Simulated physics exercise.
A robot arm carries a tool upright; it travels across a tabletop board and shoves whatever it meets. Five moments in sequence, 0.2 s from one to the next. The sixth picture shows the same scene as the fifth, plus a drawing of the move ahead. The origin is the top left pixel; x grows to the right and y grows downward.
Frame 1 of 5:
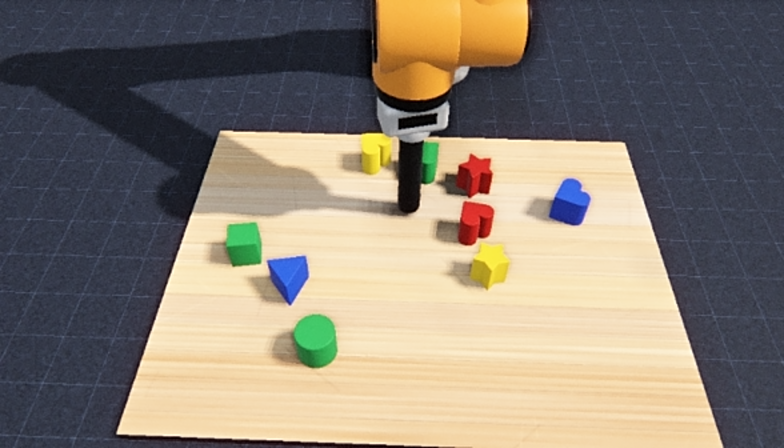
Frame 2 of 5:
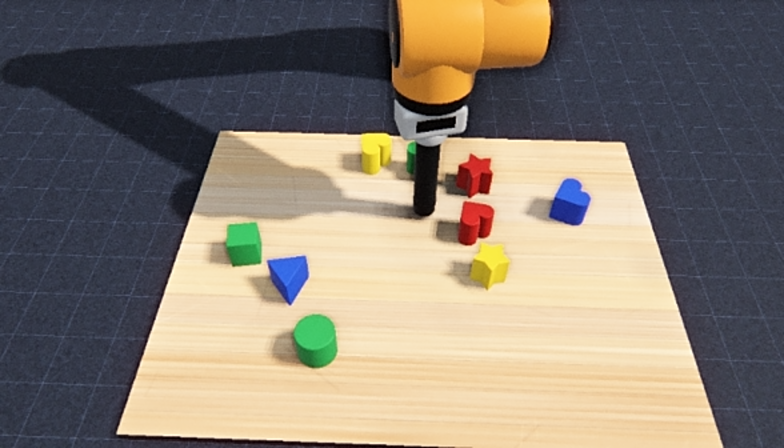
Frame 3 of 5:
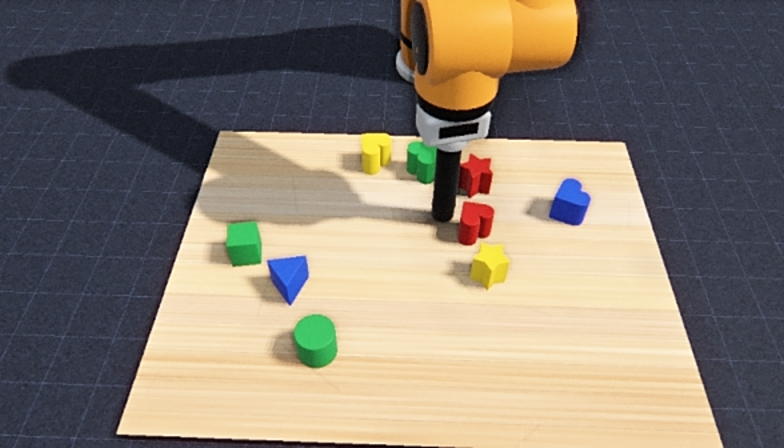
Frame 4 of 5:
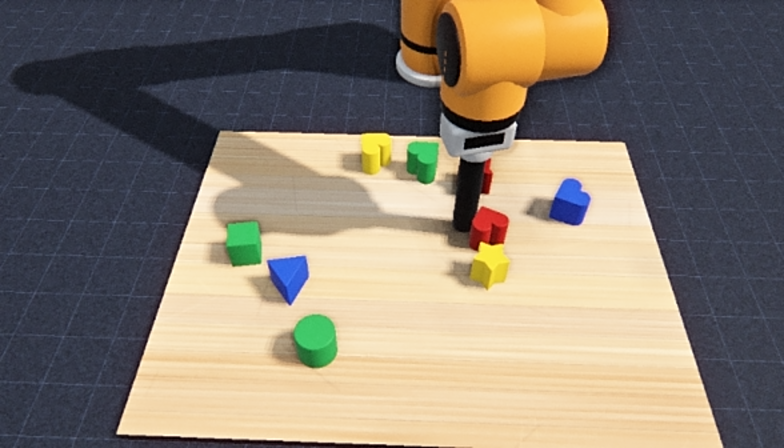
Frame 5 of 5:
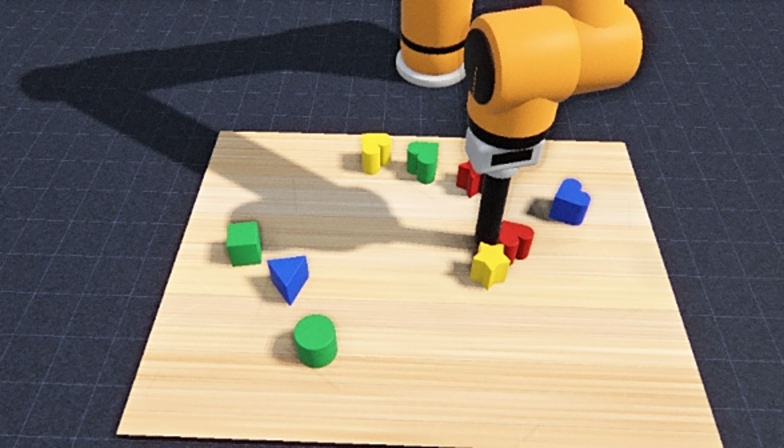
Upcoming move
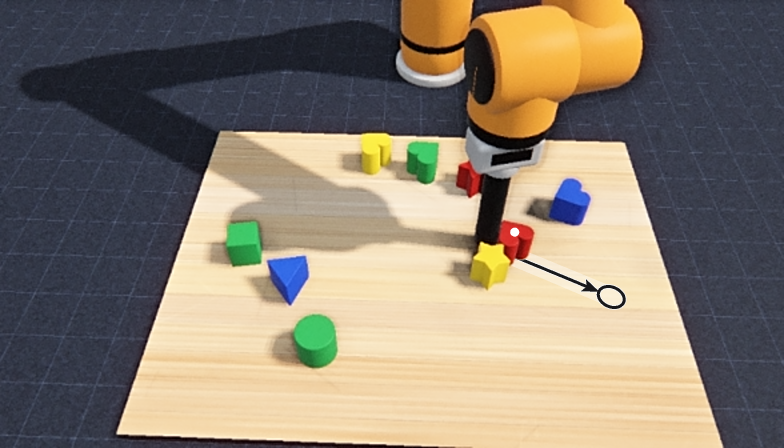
To begin with, an orange robot arm holds its black rod upright over a wooden board scattered with colorful blocks, left of the red heart. The rod moves rightward and slightly toward the viewer, then pushes the red heart a short way right and nearer, behind the yellow star.
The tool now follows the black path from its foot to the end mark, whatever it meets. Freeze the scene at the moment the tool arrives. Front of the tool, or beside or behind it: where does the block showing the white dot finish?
The tool pushes it to the end.
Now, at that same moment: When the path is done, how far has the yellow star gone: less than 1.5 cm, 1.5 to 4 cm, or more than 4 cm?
Net shift: Below 1.5 cm.
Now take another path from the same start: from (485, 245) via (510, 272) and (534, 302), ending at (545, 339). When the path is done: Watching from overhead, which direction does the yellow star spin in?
From above, it looks like the yellow star goes clockwise.
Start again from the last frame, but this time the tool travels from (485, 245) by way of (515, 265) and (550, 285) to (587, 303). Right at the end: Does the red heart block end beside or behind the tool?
My answer is yes.
Drawn move, from (485, 245) directly to (611, 297); the dot is on the red heart block.
On the path given first. One third of the way, tool at (527, 257); red heart block at (558, 251).
Two thirds of the way, tool at (570, 274); red heart block at (602, 271), turned 20° clockwise.
At the end, tool at (613, 292); yellow star still; red heart block at (648, 292), turned 30° clockwise.
